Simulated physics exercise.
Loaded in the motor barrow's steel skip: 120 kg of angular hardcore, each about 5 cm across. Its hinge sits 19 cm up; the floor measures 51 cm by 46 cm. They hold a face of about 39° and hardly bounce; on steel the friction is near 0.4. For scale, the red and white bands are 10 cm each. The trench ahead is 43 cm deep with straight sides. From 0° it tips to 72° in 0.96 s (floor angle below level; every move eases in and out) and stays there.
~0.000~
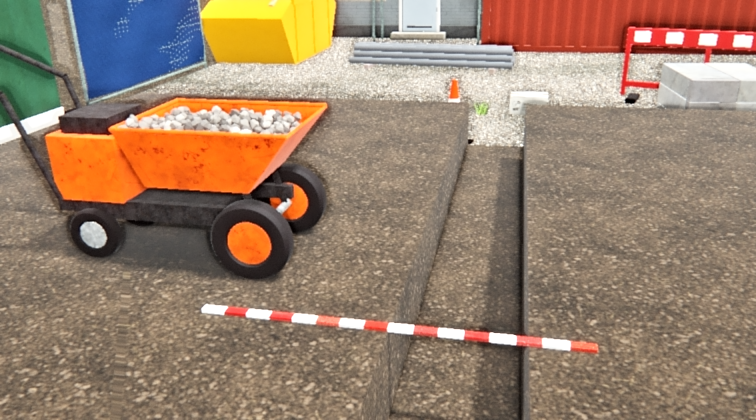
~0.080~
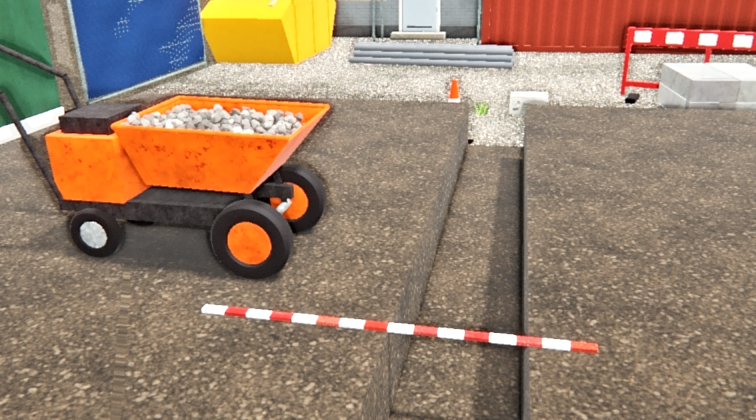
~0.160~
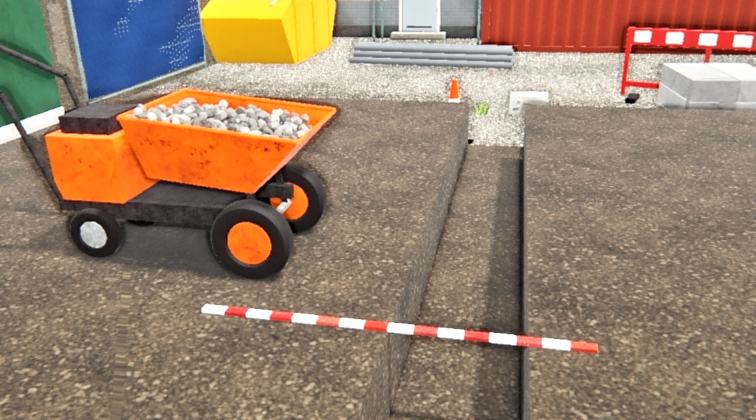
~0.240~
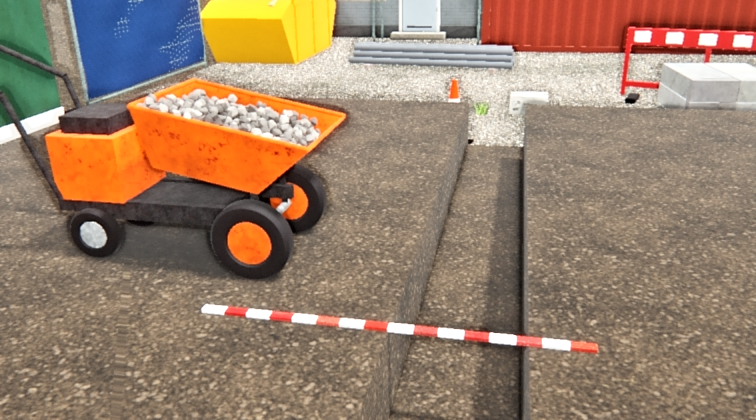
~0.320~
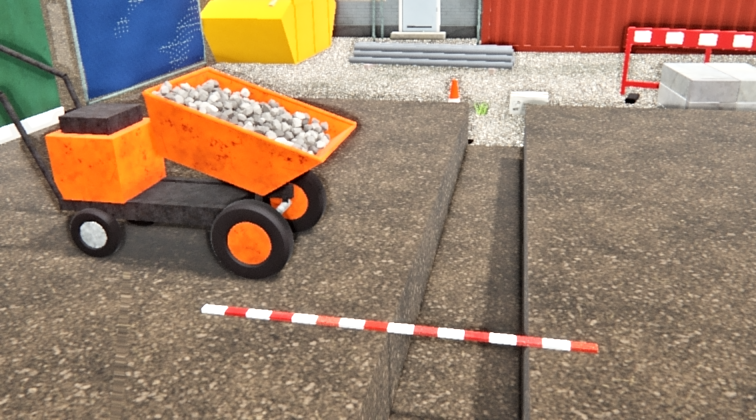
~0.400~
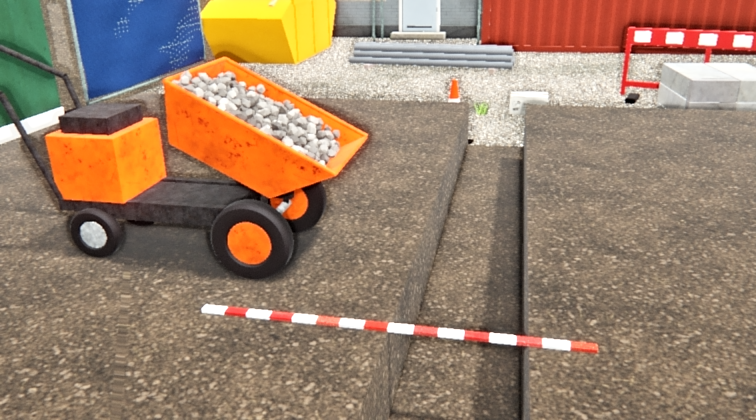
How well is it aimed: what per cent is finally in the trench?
Some 69 per cent of it.
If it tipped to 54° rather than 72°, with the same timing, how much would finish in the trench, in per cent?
In that case some 20 per cent.
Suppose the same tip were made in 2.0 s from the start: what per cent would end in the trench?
In that case some 70 per cent.
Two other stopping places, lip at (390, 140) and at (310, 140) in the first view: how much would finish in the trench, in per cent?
About 90 and 100 per cent.
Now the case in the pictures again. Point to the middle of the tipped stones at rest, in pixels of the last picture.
Near (456, 334).
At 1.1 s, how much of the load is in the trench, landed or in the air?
Some 20 per cent.
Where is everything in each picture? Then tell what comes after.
Lip at (286, 138), floor tilted 0°, highest stones at (210, 116), in the first frame.
Lip at (289, 139), floor tilted 1°, highest stones at (201, 113); the stones move at 0.3 m/s on average, in the second frame.
The skip is at 5°, its lip at (297, 143); the top of the load is at (197, 108); the stones move at 0.5 m/s on average, in the third frame.
Lip at (308, 150), floor tilted 11°, highest stones at (196, 98); the stones move at 0.7 m/s on average, in the fourth frame.
Lip at (321, 161), floor tilted 19°, highest stones at (206, 89); the stones move at 0.8 m/s on average, in the fifth frame.
The skip is at 27°, its lip at (335, 174); the top of the load is at (222, 80); the stones move at 0.9 m/s on average, in the sixth frame.
After 0.7 s the floor is at 61°; 100 % in the skip; the foremost stones are at (368, 210).
After 1.1 s the floor is at 72°; 68 % in the skip, 11 % short of the trench, 21 % in the trench; the foremost stones are at (474, 329).
After 1.4 s the floor is at 72°; 34 % in the skip, 15 % short of the trench, 51 % in the trench; the foremost stones are at (518, 340).
After 3.4 s the floor is at 72°; 13 % in the skip, 18 % short of the trench, 69 % in the trench; the foremost stones are at (518, 348).
